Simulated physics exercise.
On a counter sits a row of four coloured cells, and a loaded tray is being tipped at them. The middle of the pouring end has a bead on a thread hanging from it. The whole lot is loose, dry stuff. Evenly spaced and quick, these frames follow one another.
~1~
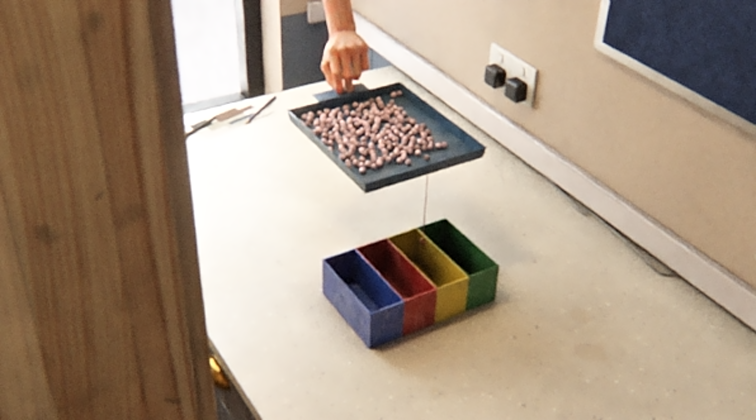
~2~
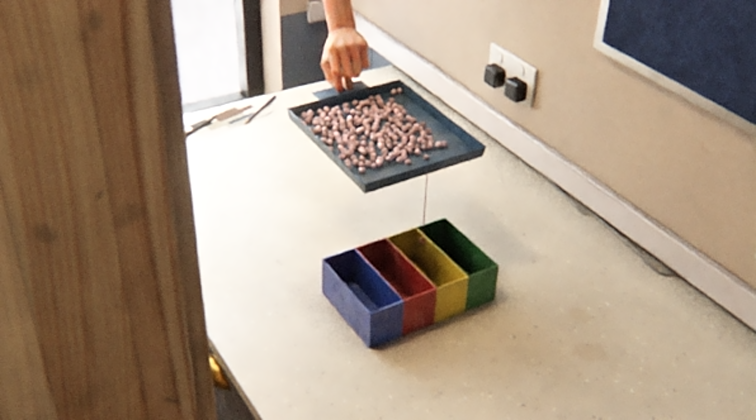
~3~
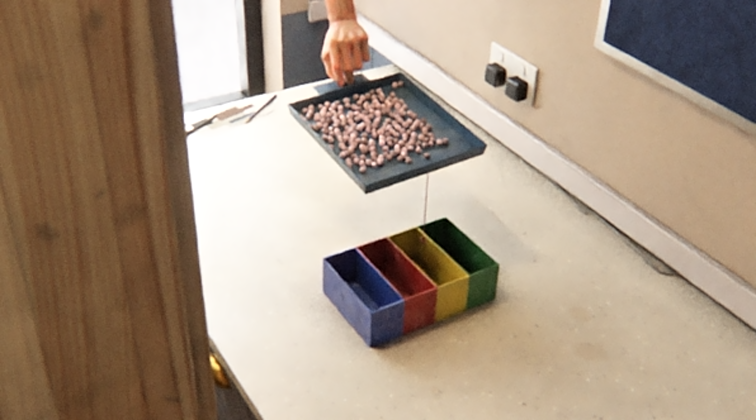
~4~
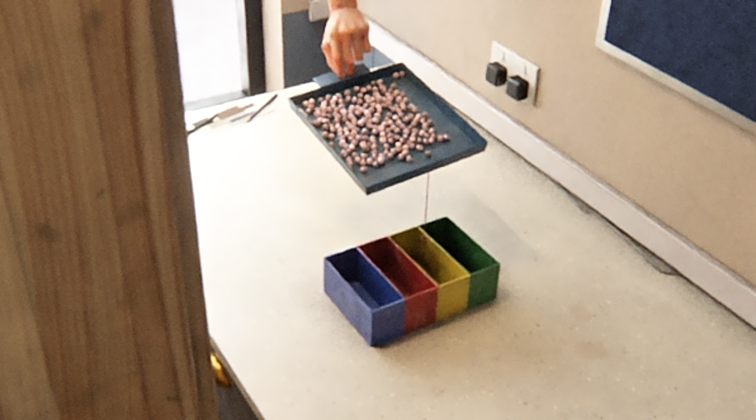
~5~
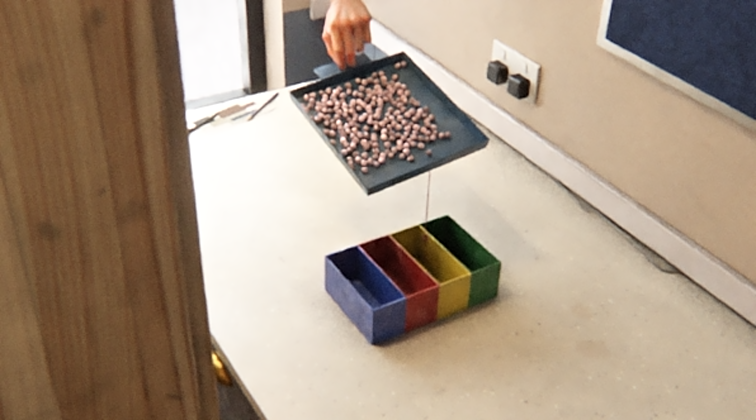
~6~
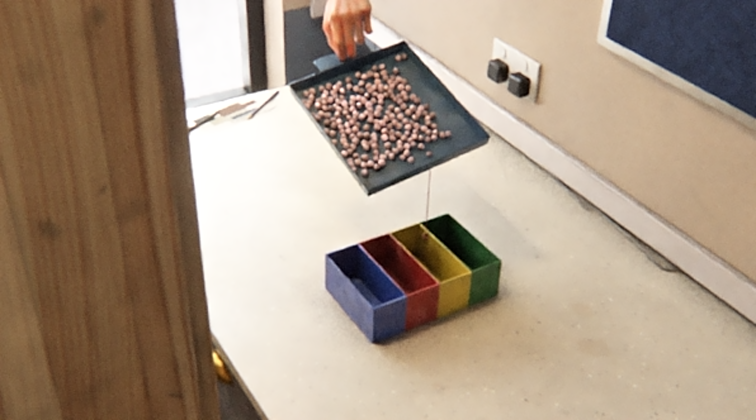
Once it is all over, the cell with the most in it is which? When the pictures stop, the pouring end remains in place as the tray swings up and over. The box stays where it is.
It is the blue cell that has the most.
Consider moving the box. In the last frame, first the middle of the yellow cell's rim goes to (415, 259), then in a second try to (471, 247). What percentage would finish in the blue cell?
In order: 20 percent and 10 percent.
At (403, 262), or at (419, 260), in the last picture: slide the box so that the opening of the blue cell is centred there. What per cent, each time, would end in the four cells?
Some 10 percent, followed by some 0 percent.
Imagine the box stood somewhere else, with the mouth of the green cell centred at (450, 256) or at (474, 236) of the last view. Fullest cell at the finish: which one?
Case 1 - the red one; case 2 - blue.
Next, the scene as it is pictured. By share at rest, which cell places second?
The red cell.
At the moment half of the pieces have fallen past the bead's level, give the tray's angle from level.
That happens at close to 90 degrees.
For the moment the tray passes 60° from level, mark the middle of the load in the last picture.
Load centre: Approx. (378, 168).
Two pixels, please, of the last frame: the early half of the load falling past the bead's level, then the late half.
The leading part at (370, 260), the rest of it at (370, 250).
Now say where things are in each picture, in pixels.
The first frame shows corners of the pouring end at (366, 182) and (484, 147), level; middle of the load at (368, 132), sugar pearls; bead on its thread at (423, 242); blue cell at (387, 322); red cell at (420, 309); yellow cell at (452, 297); green cell at (482, 285).
The second frame shows corners of the pouring end at (365, 182) and (484, 146), level; middle of the load at (368, 131).
The third frame shows corners of the pouring end at (366, 184) and (485, 144), tipped barely, lowest at the left corner; middle of the load at (369, 127).
The fourth frame shows corners of the pouring end at (367, 186) and (486, 142), tipped a little, lowest at the left corner; middle of the load at (370, 122).
The fifth frame shows corners of the pouring end at (368, 187) and (487, 139), tipped a little, lowest at the left corner; middle of the load at (371, 118).
The sixth frame shows corners of the pouring end at (368, 188) and (488, 136), tipped clearly, lowest at the left corner; middle of the load at (371, 116), all on the move; blue cell at (389, 316); red cell at (422, 304); yellow cell at (454, 292); green cell at (485, 280).
Soon, tray tipped steeply; most on the tray; a stray few in the blue cell; a stray few in the red cell; a small part falling or outside the box.
A while on, tray tipped right over; a small part on the tray; about half in the blue cell; about a quarter in the red cell; a stray few in the yellow cell; a small part falling or outside the box.
Towards the end, tray tipped past a quarter turn; about two thirds in the blue cell; about a quarter in the red cell; a stray few in the yellow cell; a small part falling or outside the box.
Finally, tray tipped past a quarter turn; about two thirds in the blue cell; about a quarter in the red cell; a stray few in the yellow cell; none in the green cell; a small part outside the box.
